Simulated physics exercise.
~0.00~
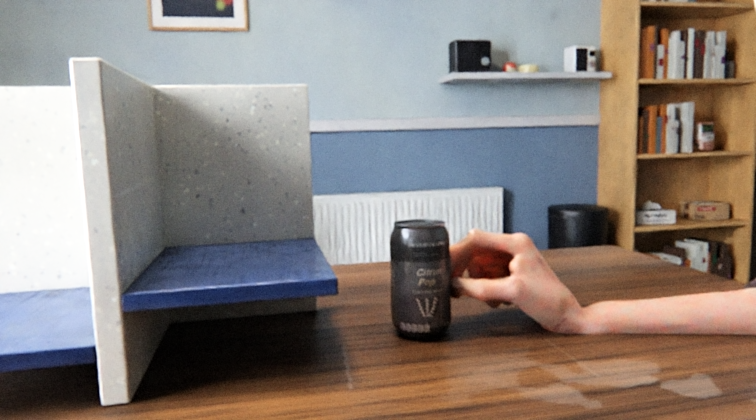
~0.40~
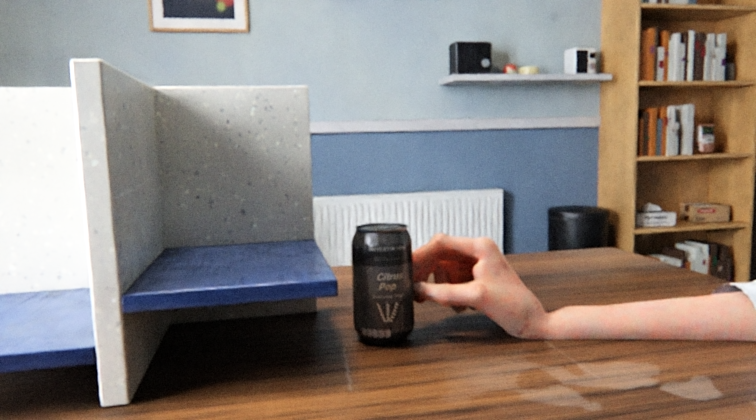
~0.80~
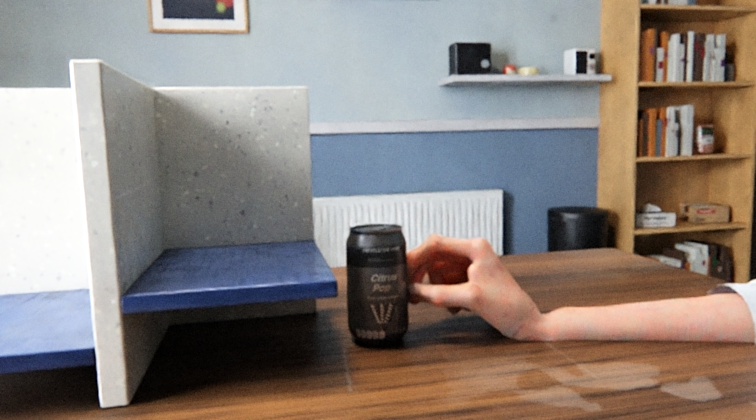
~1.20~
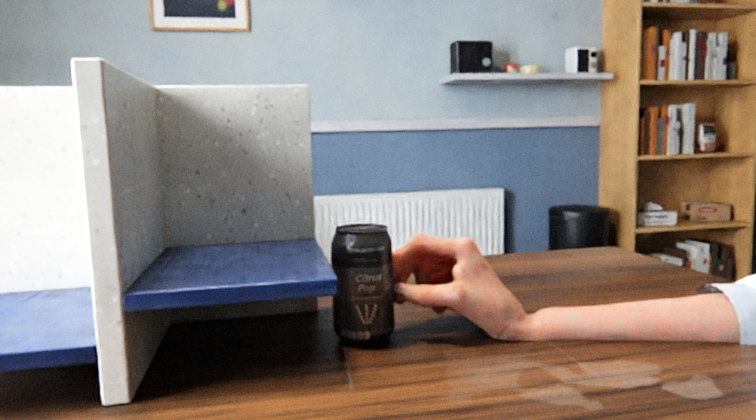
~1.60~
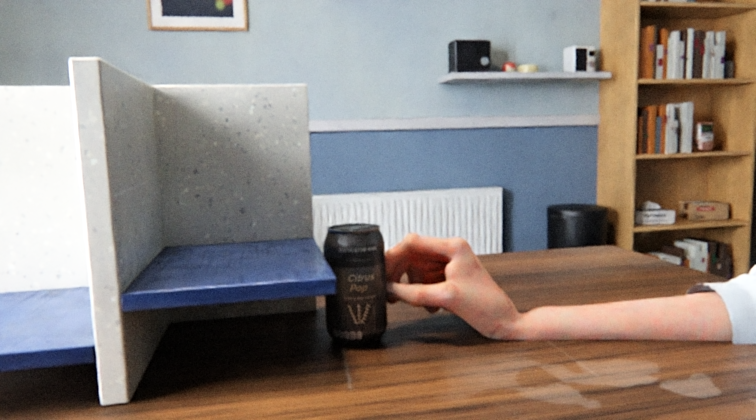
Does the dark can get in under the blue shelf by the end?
No, the can is too tall to go under and catches on the edge of the shelf.
A dark can is slid left by a hand and catches on the blue shelf's edge.
